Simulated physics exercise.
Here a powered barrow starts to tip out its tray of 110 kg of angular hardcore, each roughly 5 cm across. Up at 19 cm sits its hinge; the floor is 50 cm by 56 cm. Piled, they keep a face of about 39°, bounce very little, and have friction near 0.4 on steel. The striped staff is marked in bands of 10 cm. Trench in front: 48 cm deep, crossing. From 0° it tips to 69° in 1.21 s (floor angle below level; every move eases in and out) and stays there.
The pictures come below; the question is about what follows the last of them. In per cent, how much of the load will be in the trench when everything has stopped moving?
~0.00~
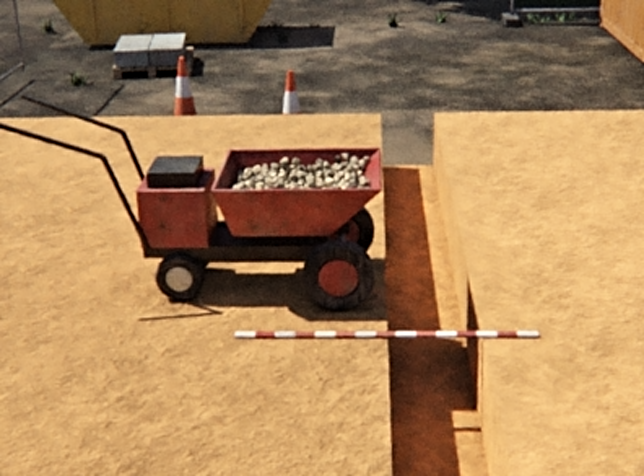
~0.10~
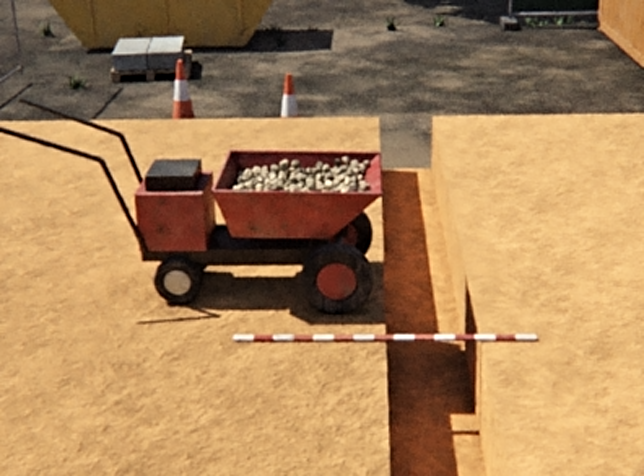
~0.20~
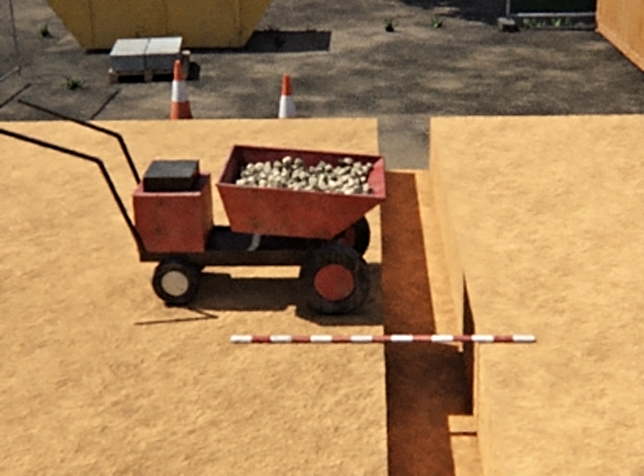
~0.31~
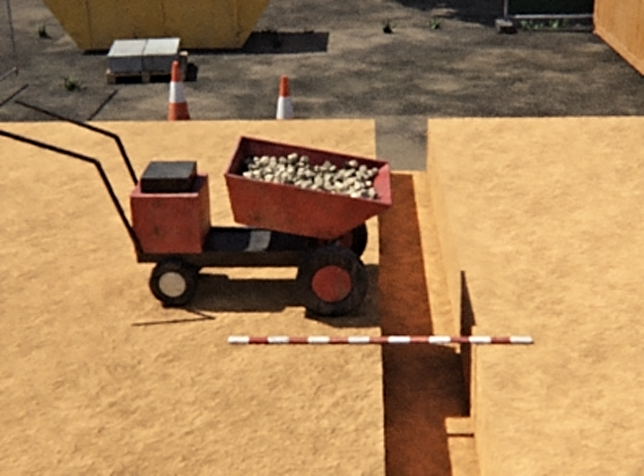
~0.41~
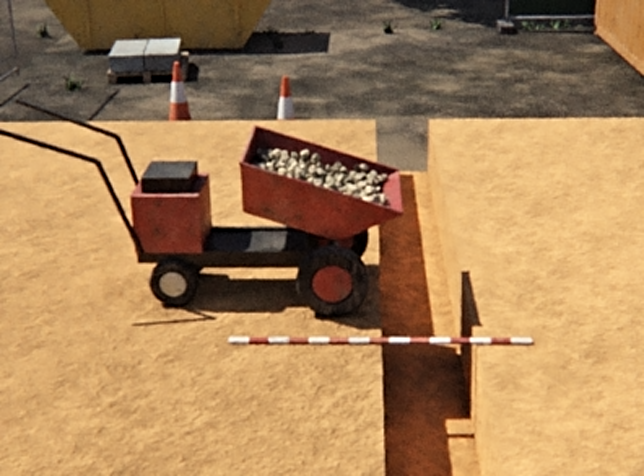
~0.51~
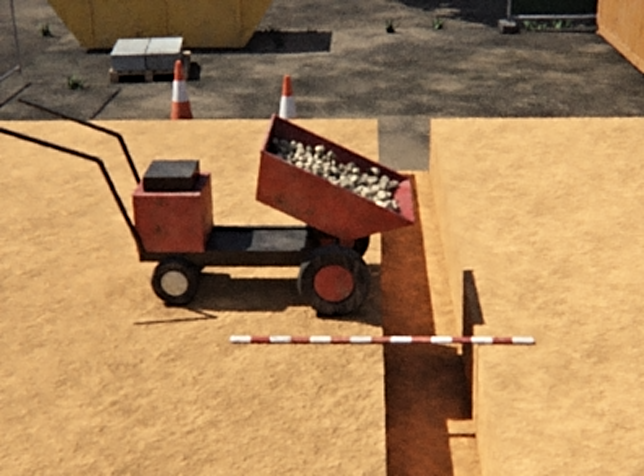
Around 76 per cent of it.
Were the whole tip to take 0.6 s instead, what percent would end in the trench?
Roughly 60% would finish there.
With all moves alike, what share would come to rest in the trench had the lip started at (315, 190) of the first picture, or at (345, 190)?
From the first place around 100 per cent, from the other around 100.
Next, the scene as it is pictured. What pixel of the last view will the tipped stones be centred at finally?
About (448, 351).
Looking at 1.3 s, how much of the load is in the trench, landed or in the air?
About 25%.
After 0.9 s the floor is at 58°; 100 % in the tray; the foremost stones are at (430, 245).
After 1.3 s the floor is at 69°; 70 % in the tray, 25 % in the trench, 5 % past the trench; the foremost stones are at (485, 286).
After 1.7 s the floor is at 69°; 27 % in the tray, 48 % in the trench, 25 % past the trench; the foremost stones are at (551, 287).
After 3.6 s the floor is at 69°; 0 % in the tray, 76 % in the trench, 24 % past the trench; the foremost stones are at (571, 291).
